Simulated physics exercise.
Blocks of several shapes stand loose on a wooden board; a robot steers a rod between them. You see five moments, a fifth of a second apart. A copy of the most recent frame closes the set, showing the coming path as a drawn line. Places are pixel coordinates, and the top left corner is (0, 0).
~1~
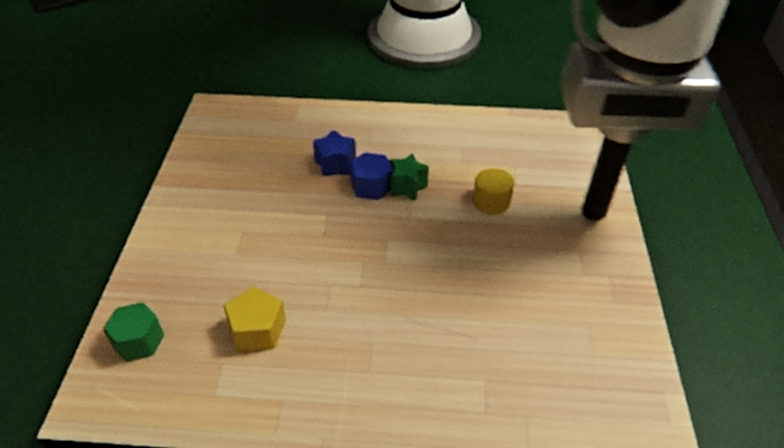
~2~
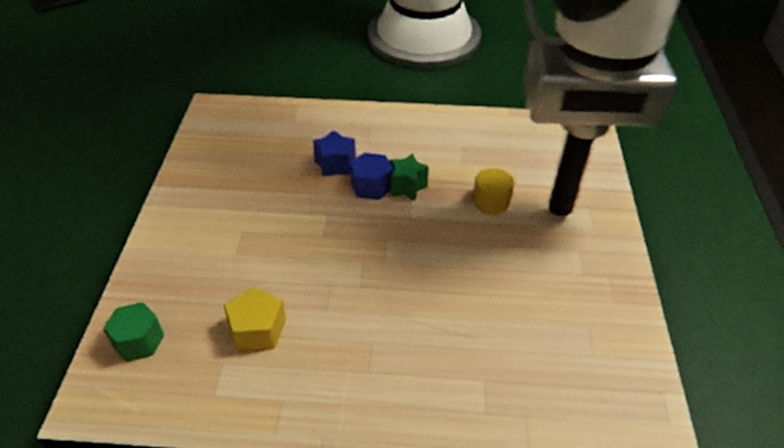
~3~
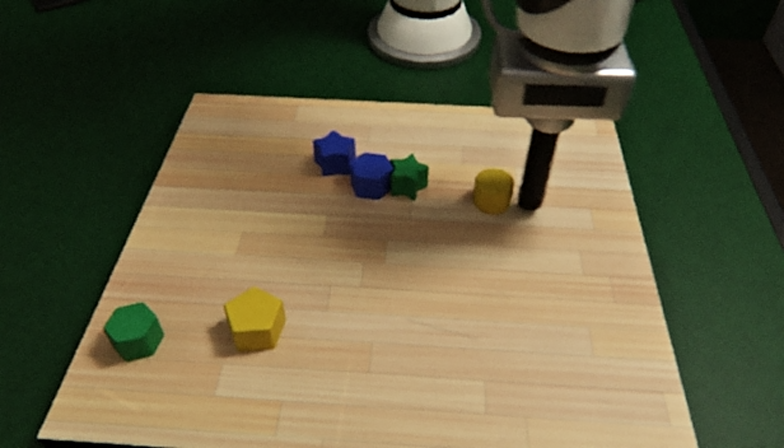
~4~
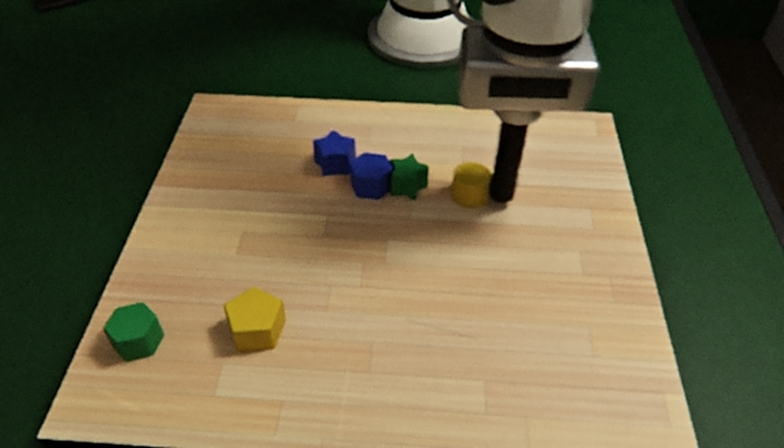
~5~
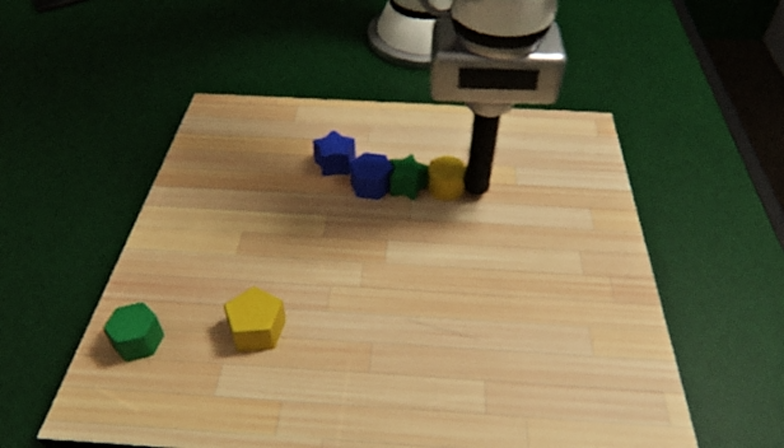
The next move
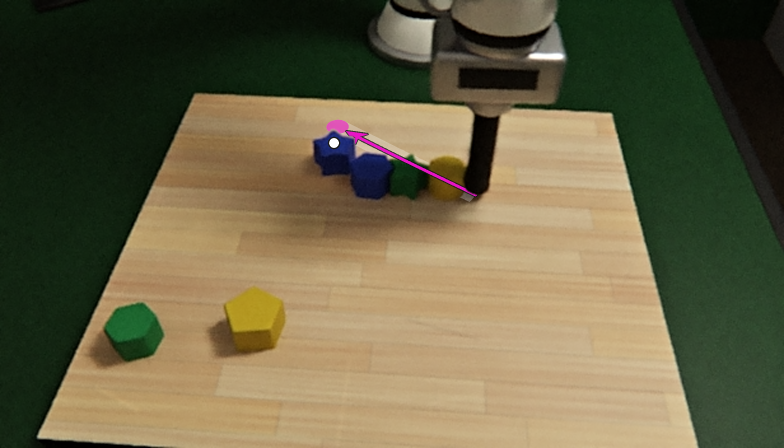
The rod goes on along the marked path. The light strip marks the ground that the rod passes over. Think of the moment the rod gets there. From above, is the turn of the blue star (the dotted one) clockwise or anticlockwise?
Clockwise from above.
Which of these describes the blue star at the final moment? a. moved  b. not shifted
Letter a.
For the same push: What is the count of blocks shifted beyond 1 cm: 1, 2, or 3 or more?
The count is three or more.
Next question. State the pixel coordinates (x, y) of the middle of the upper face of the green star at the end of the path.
Its top middle: (355, 142).
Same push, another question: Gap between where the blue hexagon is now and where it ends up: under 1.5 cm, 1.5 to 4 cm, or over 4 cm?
1.5-4 cm.
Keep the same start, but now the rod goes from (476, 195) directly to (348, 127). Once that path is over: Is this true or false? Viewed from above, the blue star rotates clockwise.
True
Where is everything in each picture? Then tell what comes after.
Tip of the rod at (594, 213), middles of tops, blue star at (334, 143), blue hexagon at (371, 165), green star at (408, 166), yellow disc at (495, 180), in the first picture.
Rod at (560, 209), nothing pushed, in the second picture.
Rod at (530, 203), nothing pushed, in the third picture.
Rod at (502, 196), yellow disc at (473, 174), in the fourth picture.
Rod at (477, 188), blue star at (334, 143), blue hexagon at (371, 165), green star at (407, 166), yellow disc at (448, 167), in the fifth picture.
The line goes from (476, 195) to (338, 127); the dot is on the blue star.
The first path, step by step. One third of the way, rod at (426, 163); blue star at (330, 143), turned 15° clockwise; blue hexagon at (349, 168), turned 40° anticlockwise; green star at (370, 147), turned 55° anticlockwise; yellow disc at (400, 139).
Two thirds of the way, rod at (380, 141); blue star at (317, 144), turned 20° clockwise; blue hexagon at (349, 168), turned 40° anticlockwise; green star at (355, 142), turned 95° anticlockwise; yellow disc at (357, 116).
At the end, rod at (337, 119); blue star at (317, 144), turned 20° clockwise; blue hexagon at (349, 168), turned 40° anticlockwise; green star at (355, 142), turned 95° anticlockwise; yellow disc at (317, 94).
